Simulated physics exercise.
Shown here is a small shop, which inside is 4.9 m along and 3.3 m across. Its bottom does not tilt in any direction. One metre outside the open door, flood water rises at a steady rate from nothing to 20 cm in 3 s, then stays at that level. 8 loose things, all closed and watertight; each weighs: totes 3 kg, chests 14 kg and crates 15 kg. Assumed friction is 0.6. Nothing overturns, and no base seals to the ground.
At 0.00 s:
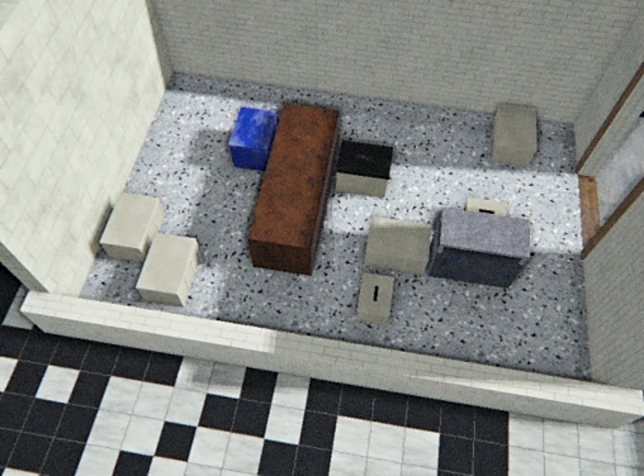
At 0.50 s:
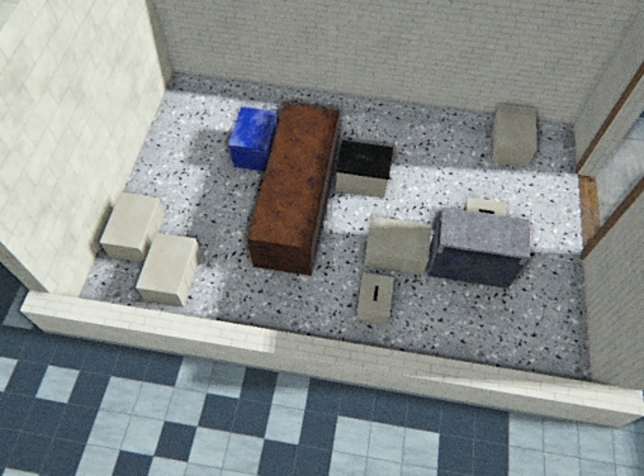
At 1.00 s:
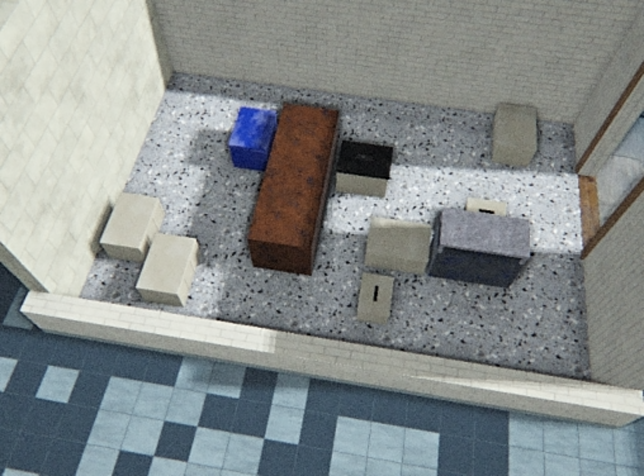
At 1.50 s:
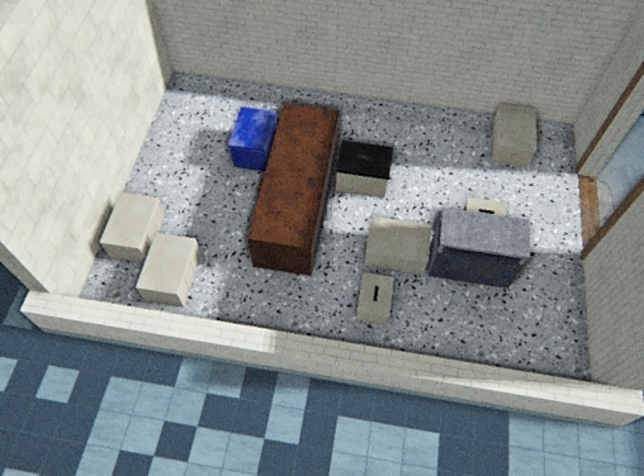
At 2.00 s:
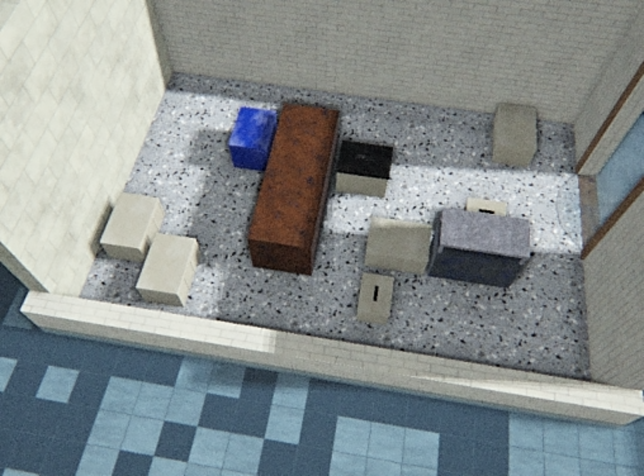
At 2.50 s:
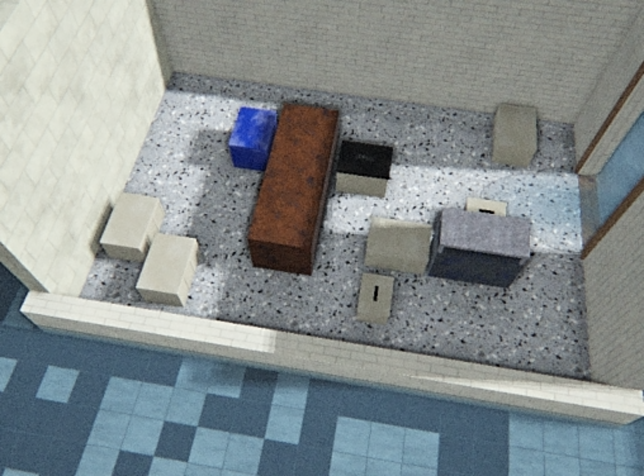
In a small shop with a speckled floor, the boxes stayed still while bluish water covered the tiles outside, then crept in through the open doorway on the right and spread slightly across the floor.
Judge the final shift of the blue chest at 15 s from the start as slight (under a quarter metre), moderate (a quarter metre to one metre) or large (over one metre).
Moderate.
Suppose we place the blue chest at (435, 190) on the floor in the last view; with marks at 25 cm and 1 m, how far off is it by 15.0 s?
It gets carried off.
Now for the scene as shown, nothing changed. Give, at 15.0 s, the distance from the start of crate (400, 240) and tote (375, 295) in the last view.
100 cm and 140 cm respectively.
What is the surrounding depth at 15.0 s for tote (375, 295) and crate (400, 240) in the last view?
Close to 9 and 10 centimetres.
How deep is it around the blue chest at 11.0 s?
Roughly 5 cm deep.
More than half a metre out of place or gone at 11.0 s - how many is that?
The number comes to 3.
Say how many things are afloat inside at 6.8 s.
Total: 4.
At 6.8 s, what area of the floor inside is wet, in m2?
Wet: Near 11.5 m2.
After 3.5 s the blue chest is near (253, 128), 0.0 m from its start, aground; 0 afloat.
After 6.8 s the blue chest is near (253, 128), 0.0 m from its start, aground; 4 afloat.
After 11.0 s the blue chest is near (253, 128), 0.0 m from its start, aground; 7 afloat.
After 15.0 s the blue chest is near (215, 109), 0.5 m from its start, afloat; 8 afloat.
